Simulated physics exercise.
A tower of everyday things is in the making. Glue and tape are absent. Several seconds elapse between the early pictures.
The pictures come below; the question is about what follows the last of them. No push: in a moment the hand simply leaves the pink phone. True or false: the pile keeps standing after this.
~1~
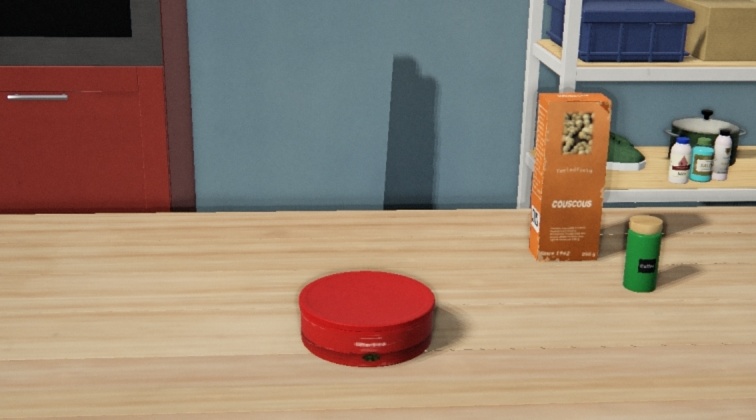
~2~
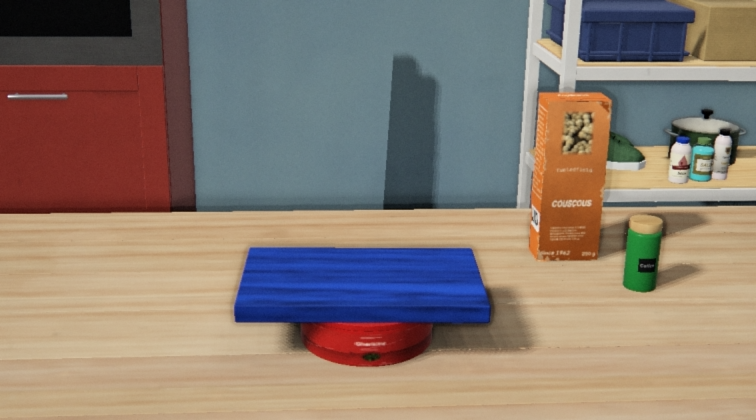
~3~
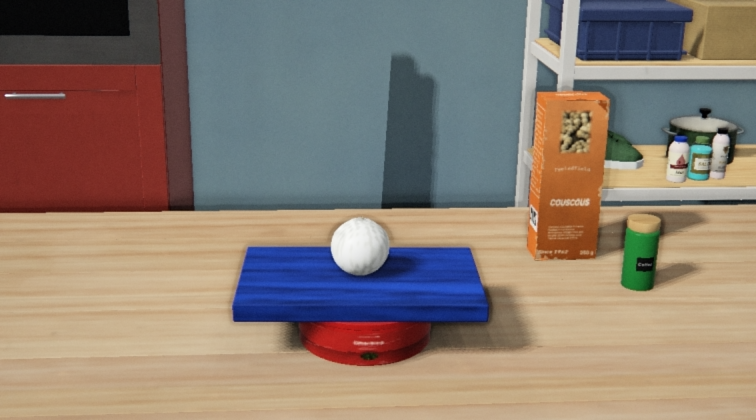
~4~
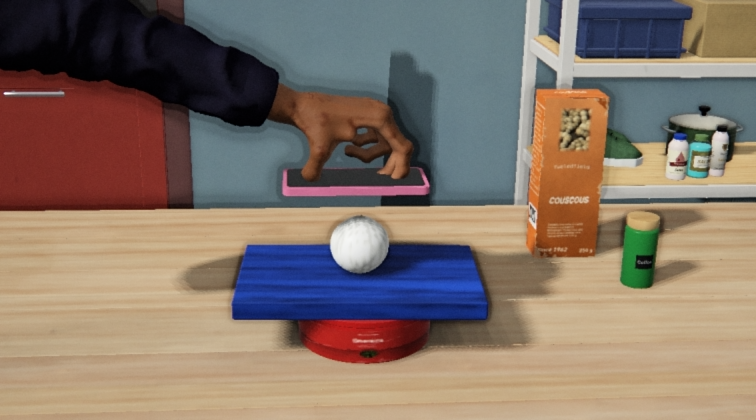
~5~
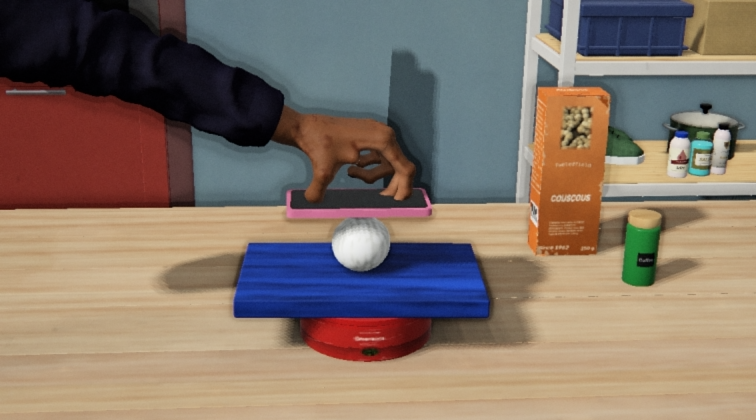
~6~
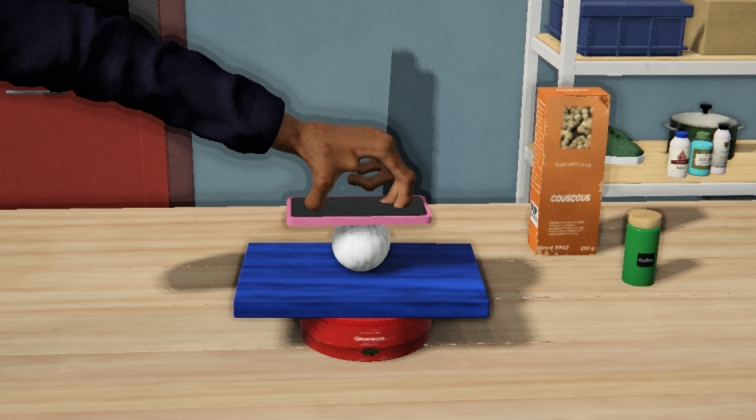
False.
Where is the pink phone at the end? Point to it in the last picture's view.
Roughly at pixel (154, 326).
Then, 0.70 s past the last view, pink phone now fallen; white onion displaced a little.
Then, 1.00 s past the last view, white onion displaced a little.
Finally, fallen, pink phone; the other 5 still in place. Final places as the last picture's camera would see them, pink phone near (154, 326). The pile loses its balance.
